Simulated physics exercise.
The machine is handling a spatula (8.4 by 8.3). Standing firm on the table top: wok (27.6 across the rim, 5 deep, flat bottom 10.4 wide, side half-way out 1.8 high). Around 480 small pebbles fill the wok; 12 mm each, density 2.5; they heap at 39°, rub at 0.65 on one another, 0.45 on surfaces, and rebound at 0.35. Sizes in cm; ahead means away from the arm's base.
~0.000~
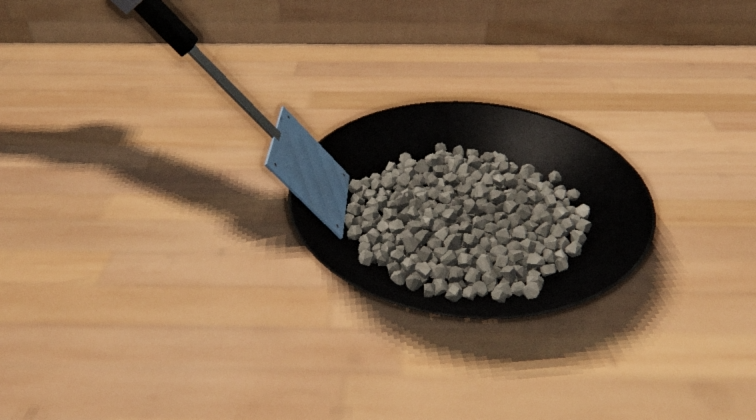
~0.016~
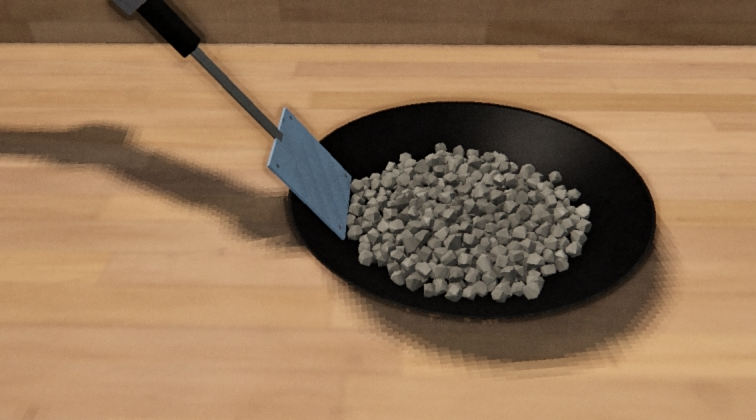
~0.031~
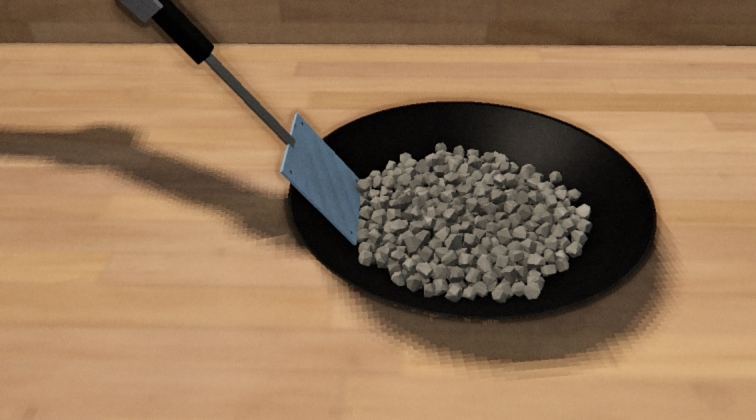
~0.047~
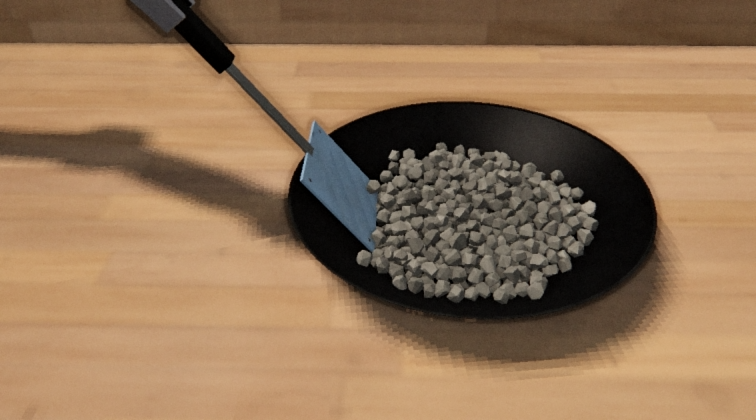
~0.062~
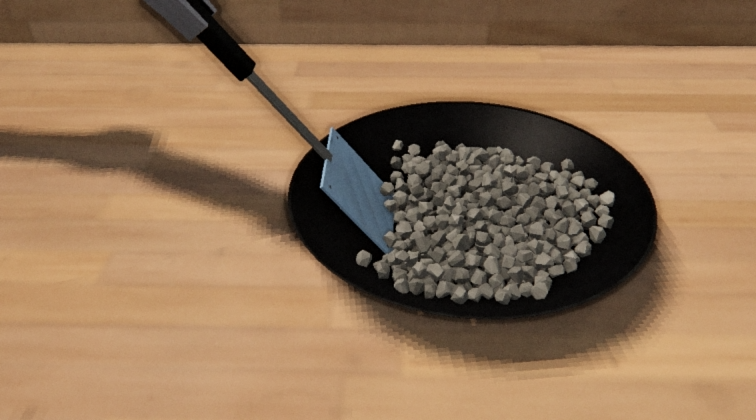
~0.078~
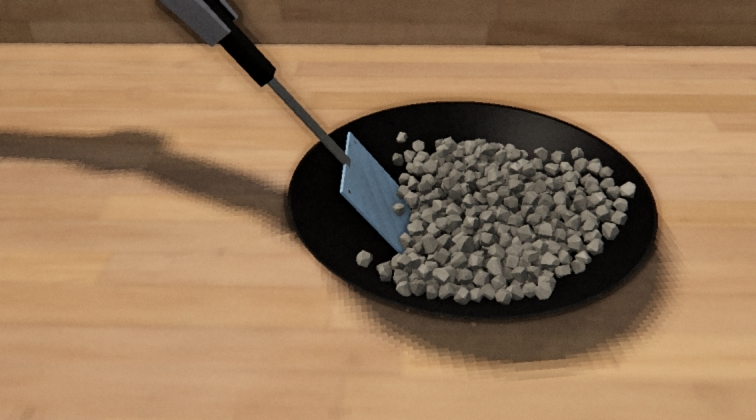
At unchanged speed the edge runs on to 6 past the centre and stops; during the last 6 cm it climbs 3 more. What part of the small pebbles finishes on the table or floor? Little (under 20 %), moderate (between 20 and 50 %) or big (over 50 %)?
On the table or floor the share is moderate, between 20 and 50 %.
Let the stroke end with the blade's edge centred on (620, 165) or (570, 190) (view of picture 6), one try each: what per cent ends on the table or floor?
Some 60 and 45 per cent.
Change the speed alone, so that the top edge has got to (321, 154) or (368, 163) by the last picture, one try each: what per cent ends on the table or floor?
Some 20 and 35 per cent.
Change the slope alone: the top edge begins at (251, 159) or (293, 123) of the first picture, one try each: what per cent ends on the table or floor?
About 30 and 25 per cent.
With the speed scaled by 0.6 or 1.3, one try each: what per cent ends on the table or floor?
Some 15 and 35 per cent.
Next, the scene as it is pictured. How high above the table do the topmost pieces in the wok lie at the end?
Some 6.5 cm.
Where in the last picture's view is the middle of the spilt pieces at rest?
Near (725, 241).
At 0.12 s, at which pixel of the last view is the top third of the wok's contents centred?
Near (548, 198).
By 0.12 s, sloping 53°, highest piece 8 above the table; 472 in the wok, 5 on the blade or in flight.
By 0.16 s, sloping 53°, highest piece 9 above the table; 459 in the wok, 18 on the blade or in flight.
By 0.37 s, sloping 53°, highest piece 7 above the table; 343 in the wok, 124 on the table or floor, 10 on the blade or in flight.
By 1.42 s, sloping 53°, highest piece 6 above the table; 340 in the wok, 137 on the table or floor.
Final count, 340 in the wok, 137 on the table or floor. That is 29 % on the table or floor.
